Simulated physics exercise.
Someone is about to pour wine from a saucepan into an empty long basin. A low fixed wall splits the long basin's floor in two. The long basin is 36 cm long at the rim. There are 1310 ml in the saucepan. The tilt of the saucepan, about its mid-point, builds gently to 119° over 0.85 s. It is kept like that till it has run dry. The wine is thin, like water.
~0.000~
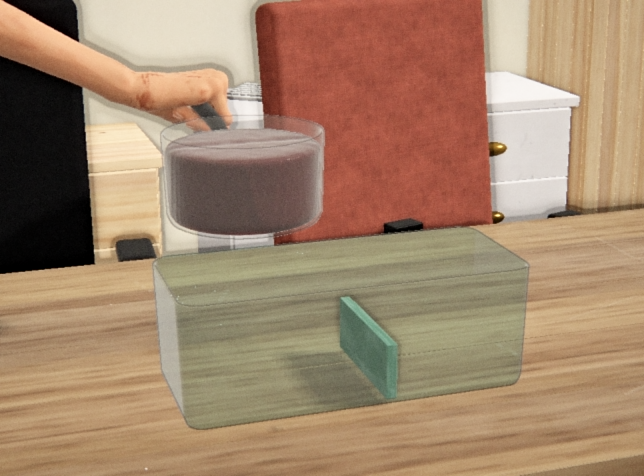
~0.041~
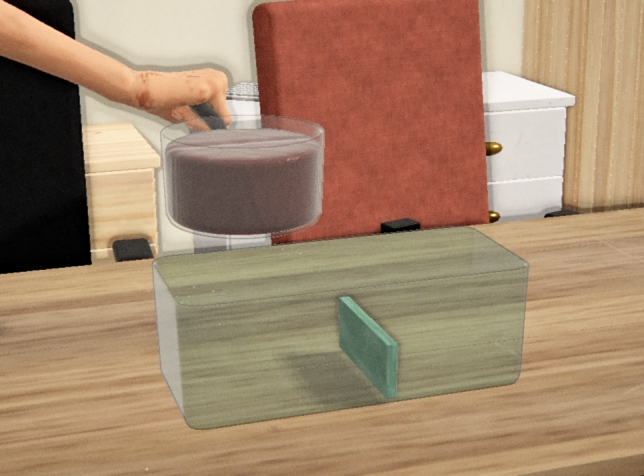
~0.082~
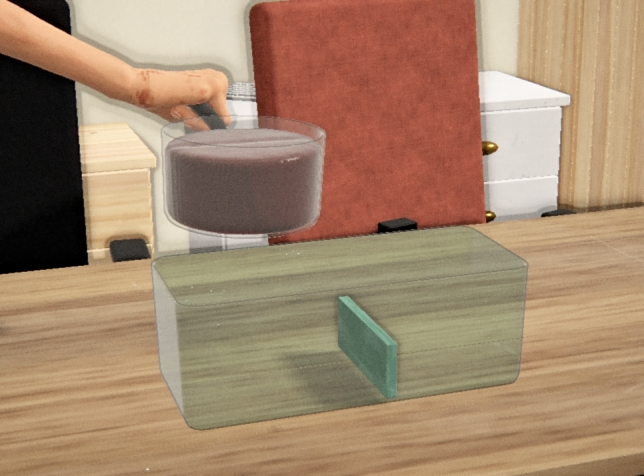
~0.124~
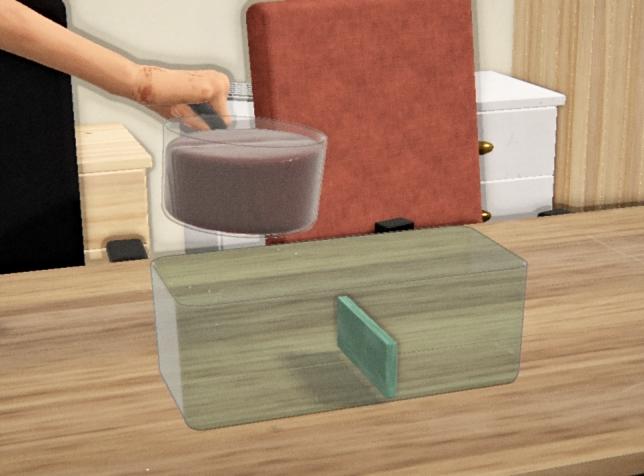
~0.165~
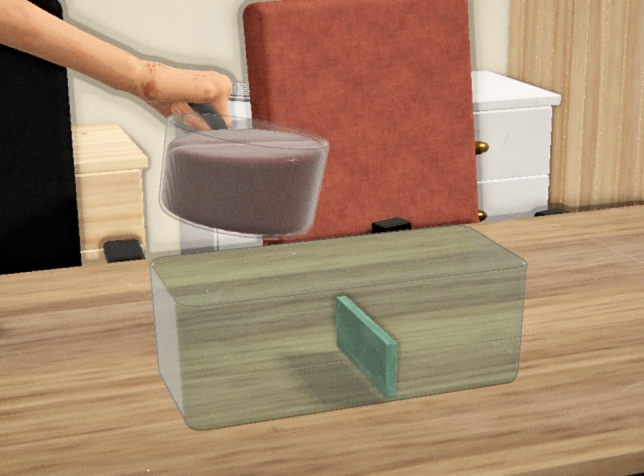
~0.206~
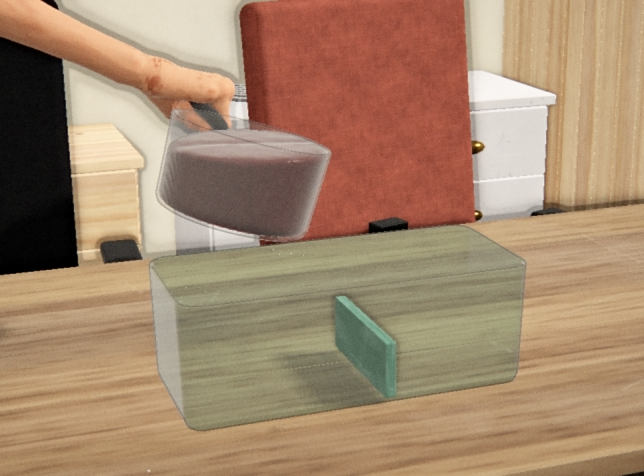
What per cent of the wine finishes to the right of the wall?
Roughly 45 per cent is past the wall.
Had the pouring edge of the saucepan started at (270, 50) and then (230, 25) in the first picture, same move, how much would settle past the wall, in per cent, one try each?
In turn about 25 and 5 per cent.
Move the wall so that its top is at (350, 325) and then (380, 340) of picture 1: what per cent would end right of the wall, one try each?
In turn about 65 and 35 per cent.
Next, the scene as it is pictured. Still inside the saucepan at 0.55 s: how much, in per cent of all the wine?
Near 44 in a hundred.
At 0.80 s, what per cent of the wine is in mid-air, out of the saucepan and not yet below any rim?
About 4 per cent.
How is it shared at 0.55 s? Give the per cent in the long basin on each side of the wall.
Some 5 per cent left and 22 right.
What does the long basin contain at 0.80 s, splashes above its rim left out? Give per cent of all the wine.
Near 92 in a hundred.
After 0.55 s the tilt is 86° and 44 per cent is still to pour, 5 is left of the wall and 22 right of it.
After 0.80 s the tilt is 118° and 4 per cent is still to pour, 46 is left of the wall and 45 right of it.
After 1.06 s the tilt is 119° and 0 per cent is still to pour, 53 is left of the wall and 45 right of it.
After 1.35 s the tilt is 119° and 0 per cent is still to pour, 53 is left of the wall and 45 right of it.
In the end 53 per cent lies left of the wall, 45 right of it and 2 outside.
